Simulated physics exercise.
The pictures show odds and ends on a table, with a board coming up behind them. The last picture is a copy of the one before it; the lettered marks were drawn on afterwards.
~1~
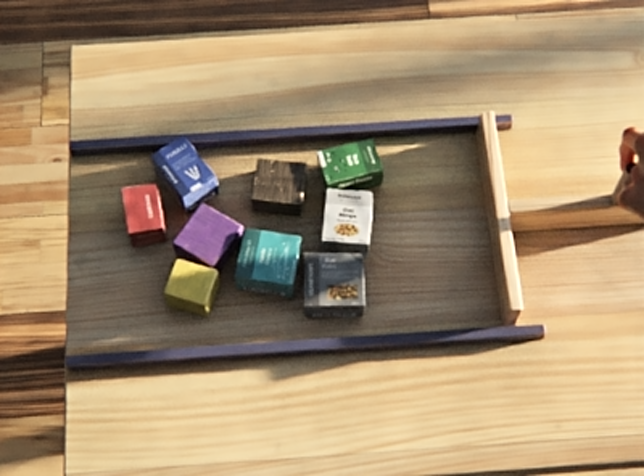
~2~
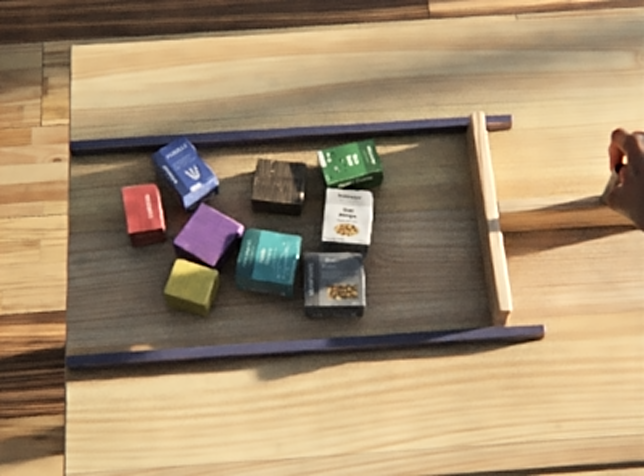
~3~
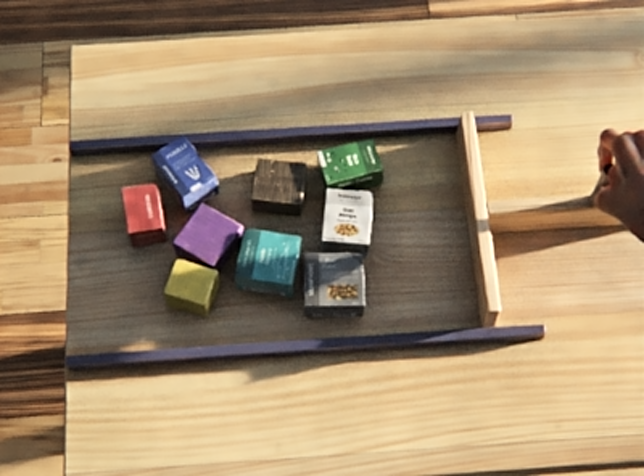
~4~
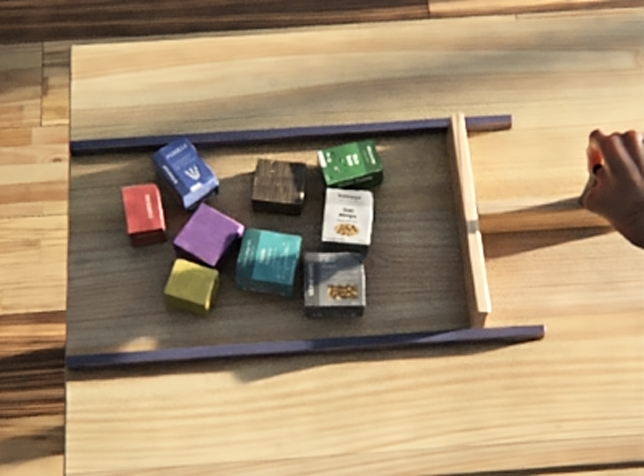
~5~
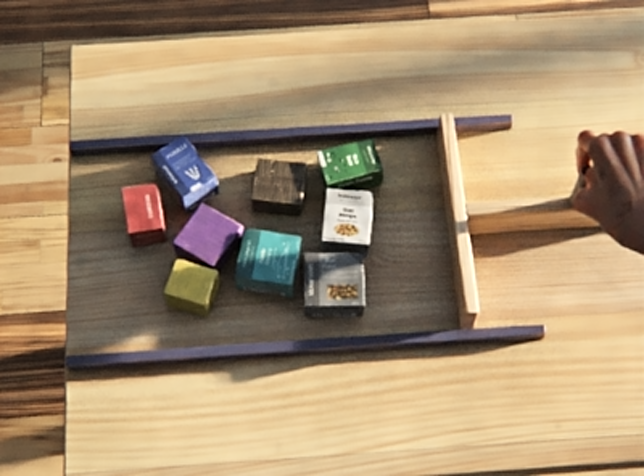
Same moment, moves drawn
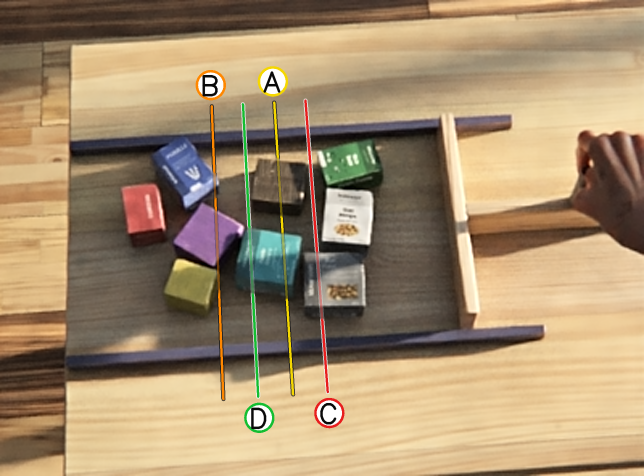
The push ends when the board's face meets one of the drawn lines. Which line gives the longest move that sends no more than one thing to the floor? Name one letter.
No farther than B.
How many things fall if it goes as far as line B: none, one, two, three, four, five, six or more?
In all, one.
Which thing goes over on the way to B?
It is the red box.
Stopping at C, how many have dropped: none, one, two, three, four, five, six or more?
The count is none.
On the marked copy, A at (283, 241); B at (217, 245); C at (316, 238); D at (250, 243).
Taking B. A third of the way, board (373, 215); green box (329, 163); white packet (341, 226).
Two thirds of the way, board (286, 220); red box (101, 212); blue packet (139, 174).
When it is over, board (220, 225); red box over the edge; purple block (79, 245); one fallen.
As for the rest, A is within the limit but short; C is within the limit but short; D is within the limit but short.
